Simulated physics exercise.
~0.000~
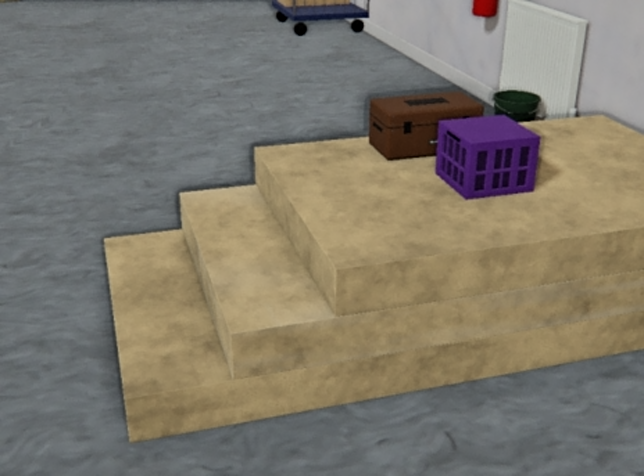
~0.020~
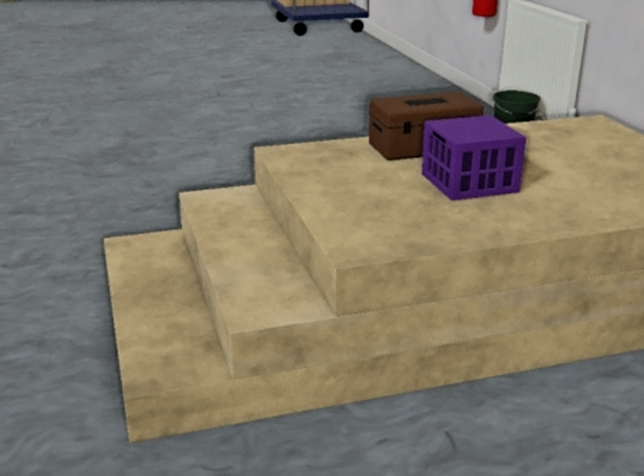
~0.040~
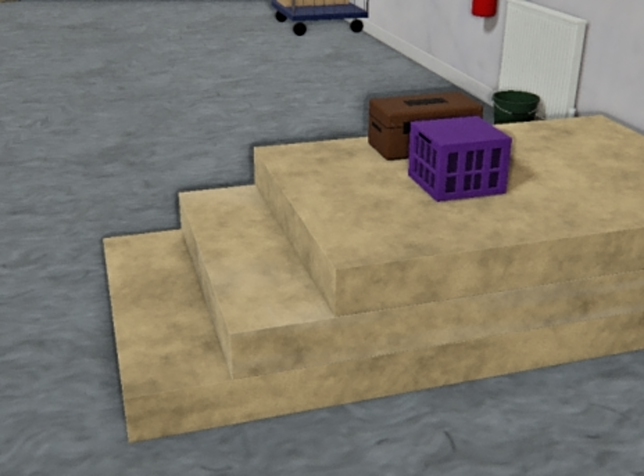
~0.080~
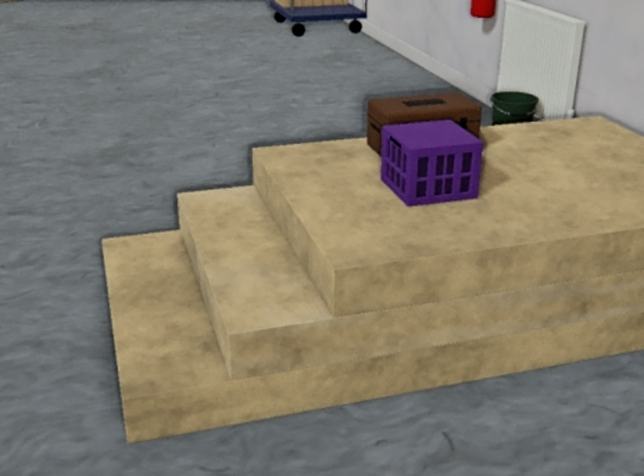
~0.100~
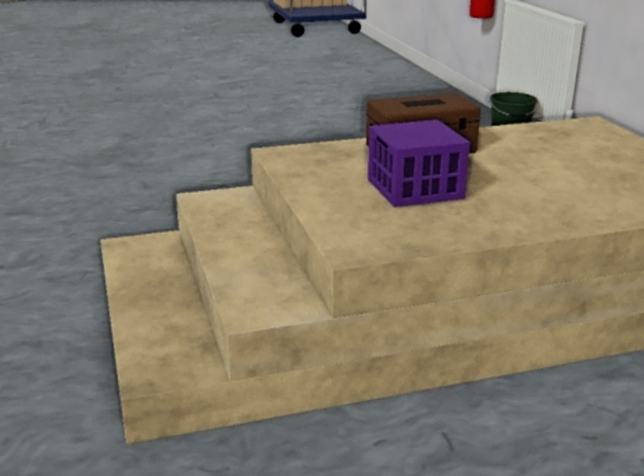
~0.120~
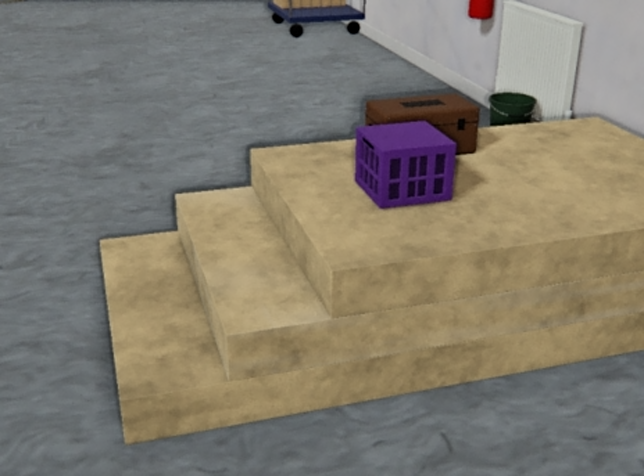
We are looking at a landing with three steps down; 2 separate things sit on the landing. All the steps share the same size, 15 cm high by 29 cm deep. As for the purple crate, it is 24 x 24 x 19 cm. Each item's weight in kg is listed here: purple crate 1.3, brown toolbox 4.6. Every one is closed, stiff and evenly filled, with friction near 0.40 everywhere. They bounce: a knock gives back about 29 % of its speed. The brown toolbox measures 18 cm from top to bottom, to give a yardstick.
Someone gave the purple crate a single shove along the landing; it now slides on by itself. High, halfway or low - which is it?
Low.
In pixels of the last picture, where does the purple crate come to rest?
Around (44, 332).
By 0.52 s, 20 cm past the top edge and 9 cm lower; purple crate near (226, 211).
By 0.92 s, 56 cm past the top edge and 29 cm lower; purple crate near (112, 285).
When it is over (2.4 s), 78 cm past the top edge and 42 cm lower; brown toolbox within 12 cm of the start. End places, in pixels of the last picture, purple crate near (44, 332).
